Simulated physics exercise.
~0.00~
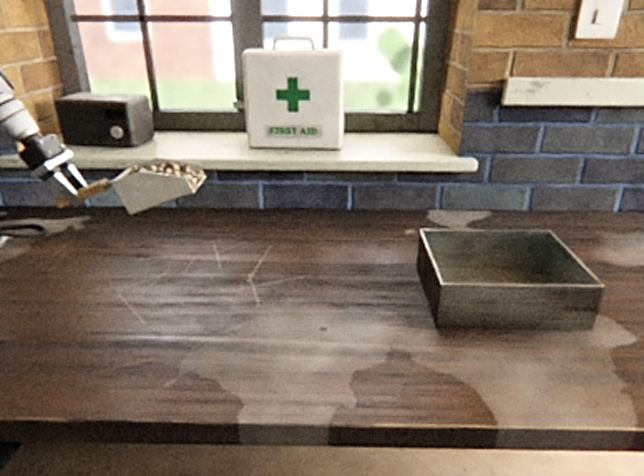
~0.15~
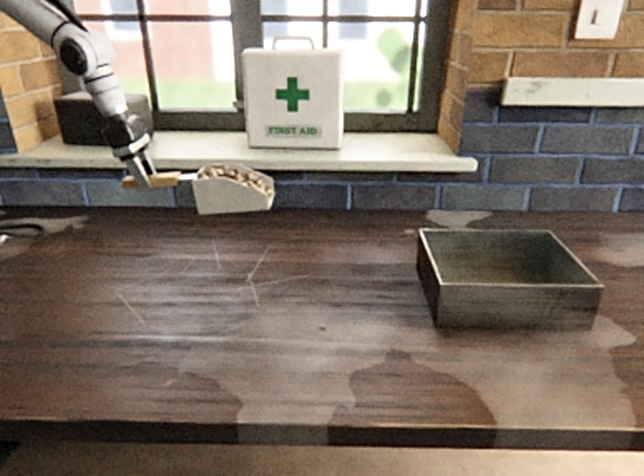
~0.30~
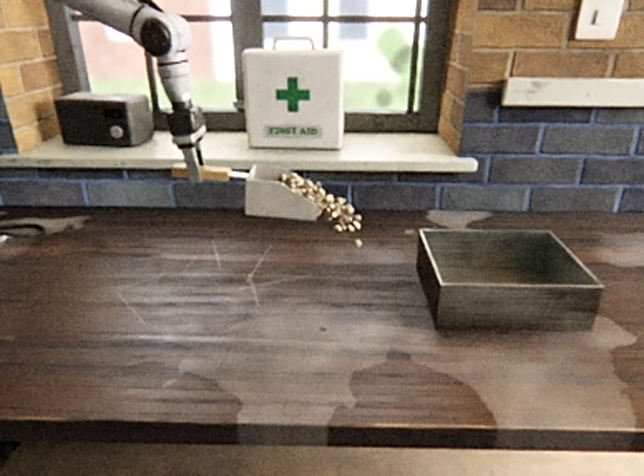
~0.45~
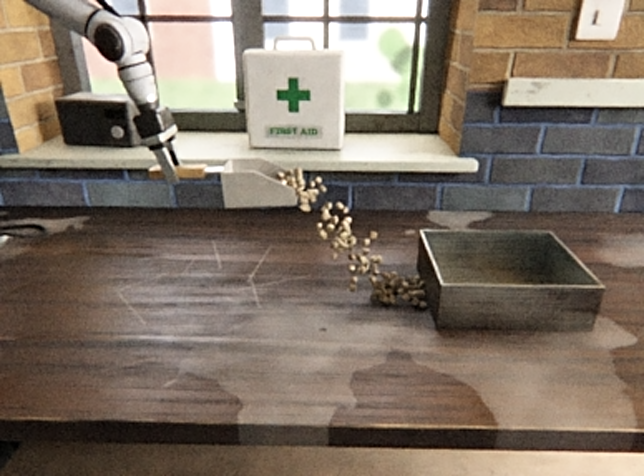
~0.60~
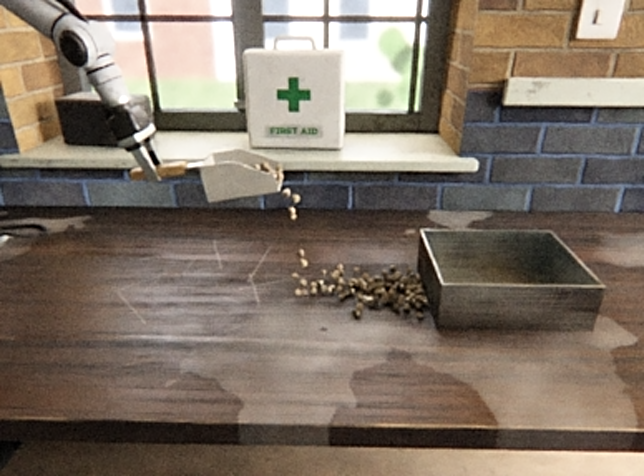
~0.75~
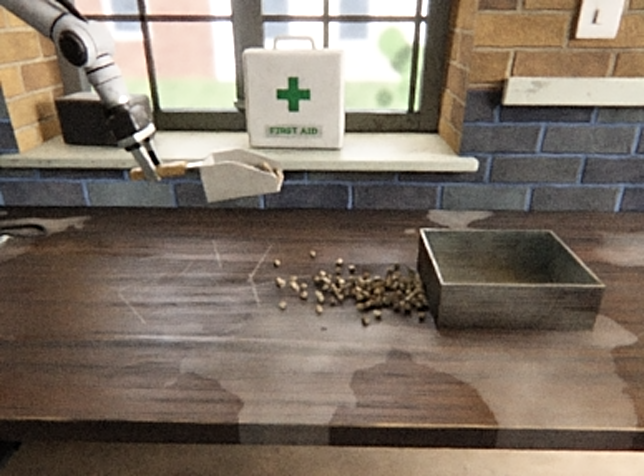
Robot arm carrying a scoop of small pebbles rightward, spilling many onto the wooden table beside an empty box, then drawing back.
